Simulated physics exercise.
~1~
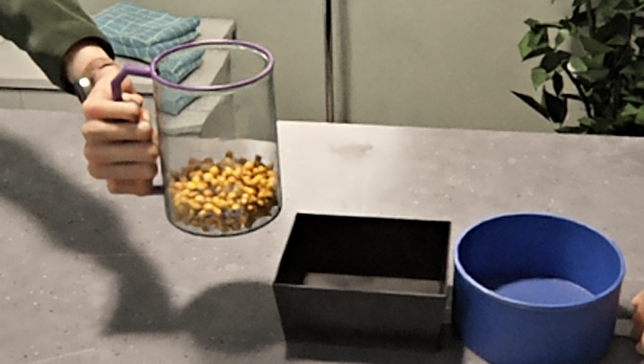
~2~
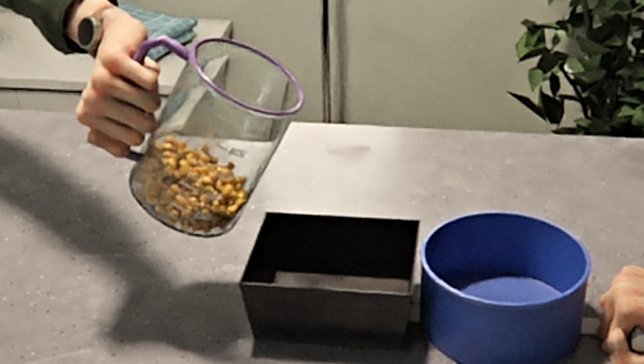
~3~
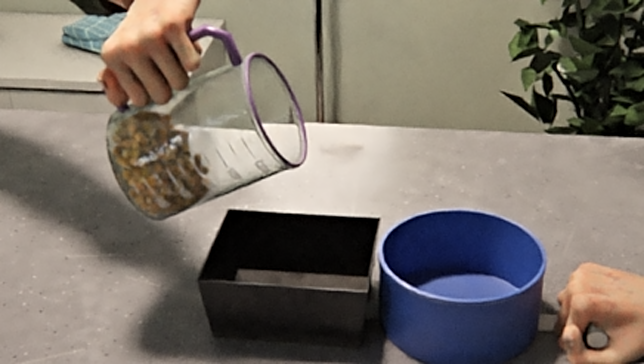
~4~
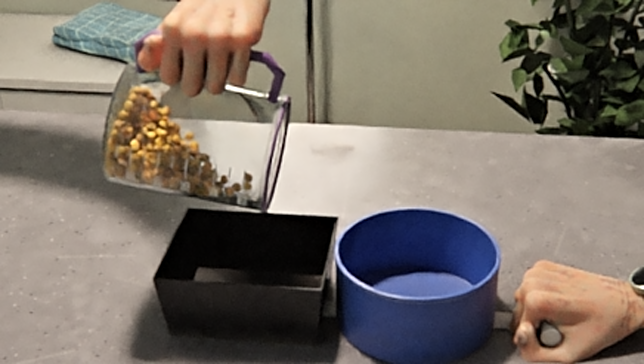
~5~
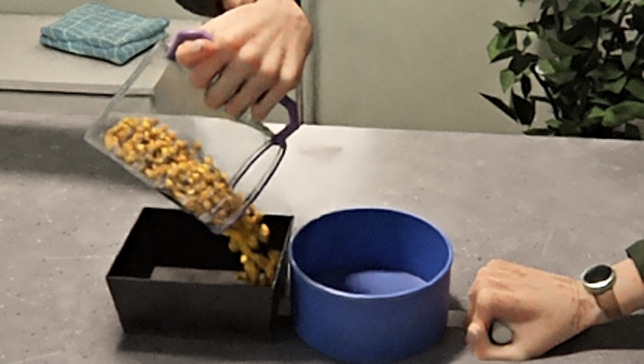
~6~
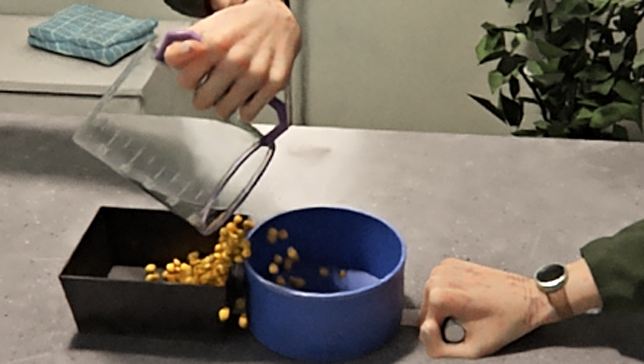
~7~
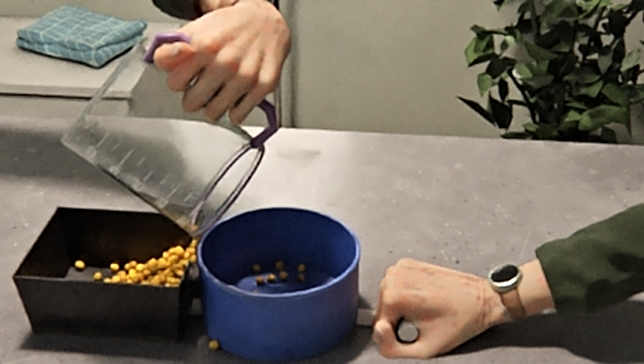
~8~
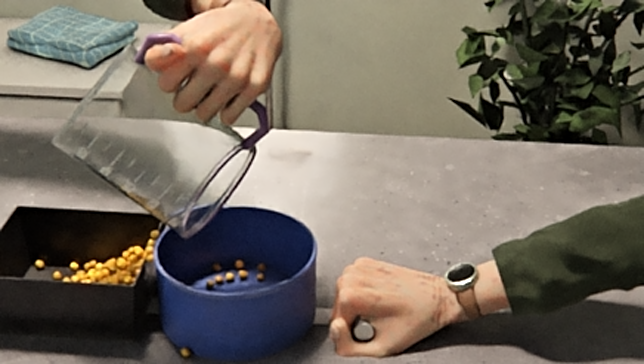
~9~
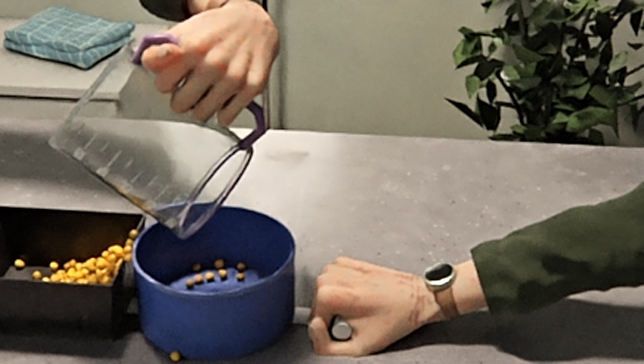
Maize kernels pouring from a tilting jug, mostly into a black tin, some into a blue pot, as a hand slides both left.
